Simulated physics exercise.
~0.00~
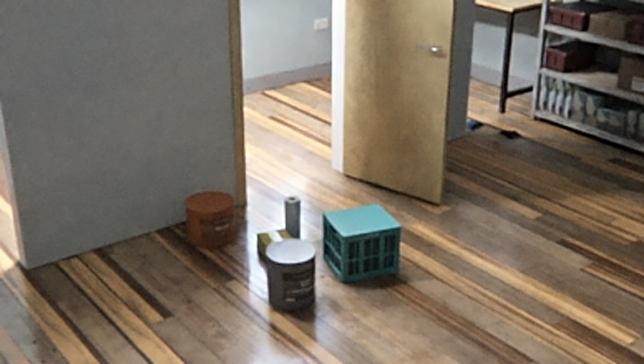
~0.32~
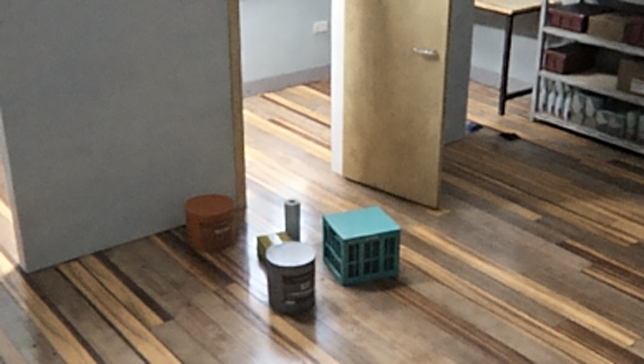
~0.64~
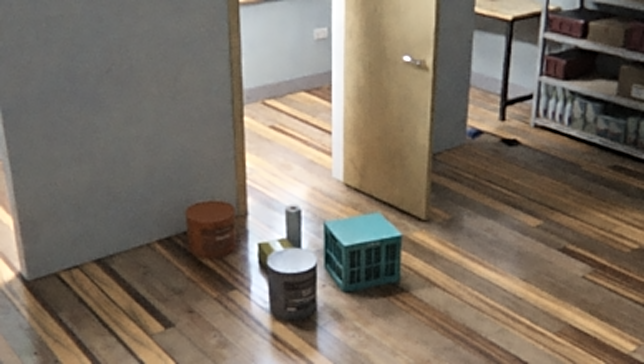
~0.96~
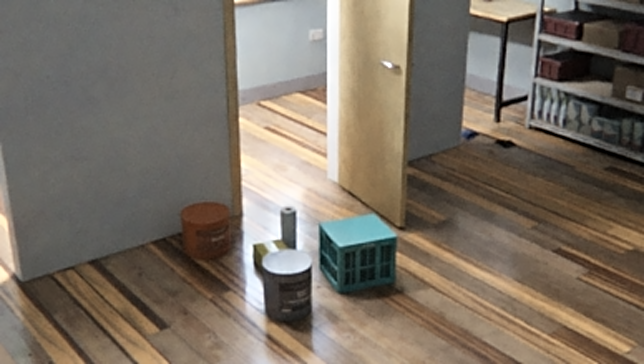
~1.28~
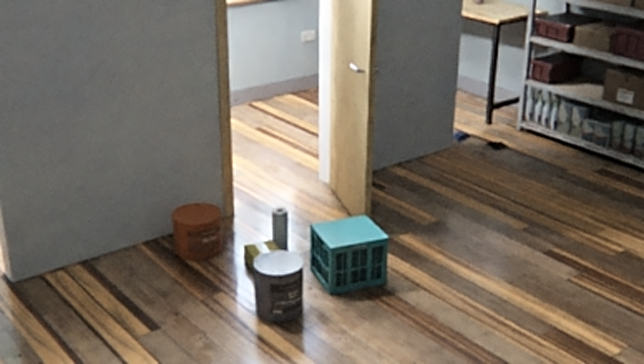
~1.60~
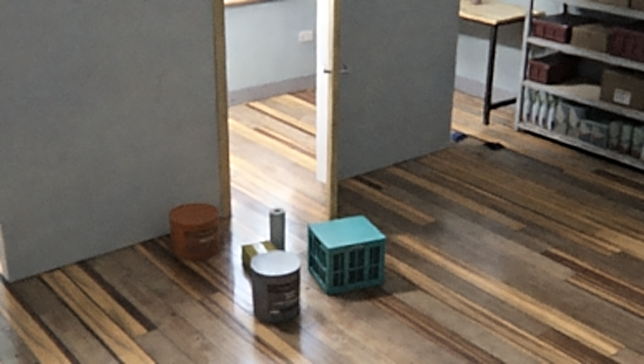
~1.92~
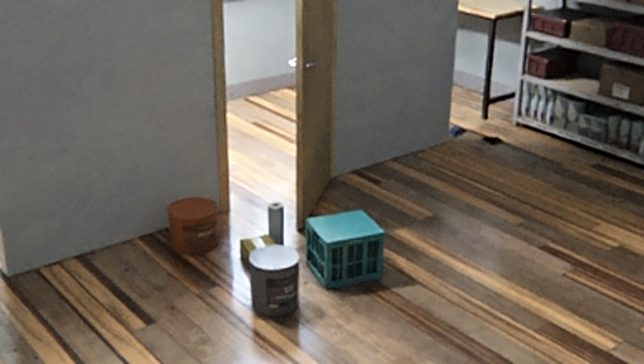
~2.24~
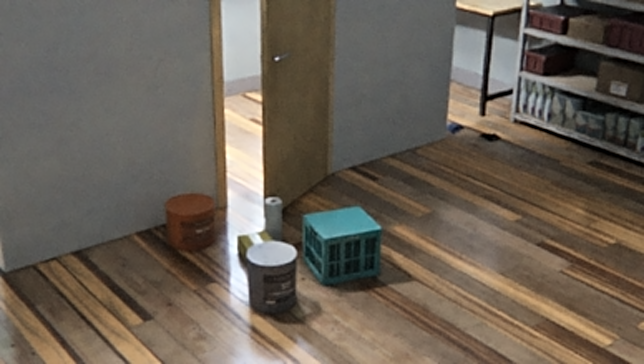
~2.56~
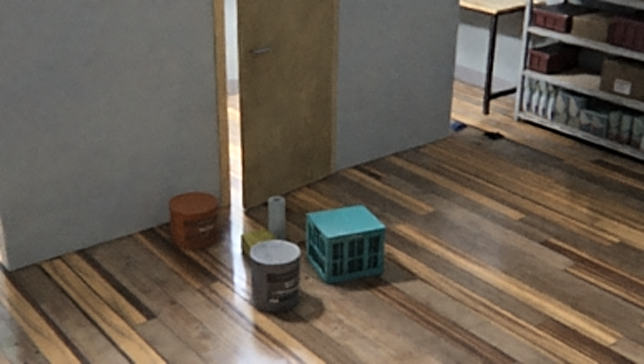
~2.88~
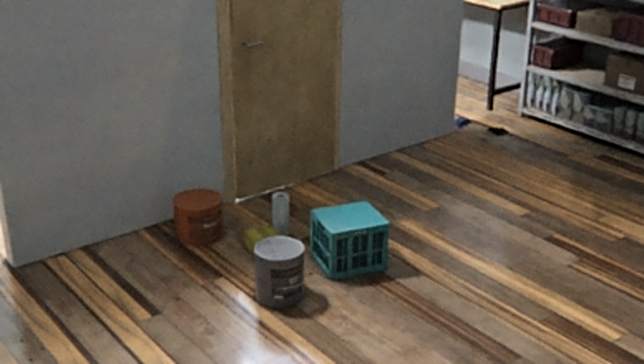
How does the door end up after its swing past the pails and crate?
It ends up shut, filling the doorway and resting against its frame, with the pails and crate still standing on the floor in front.
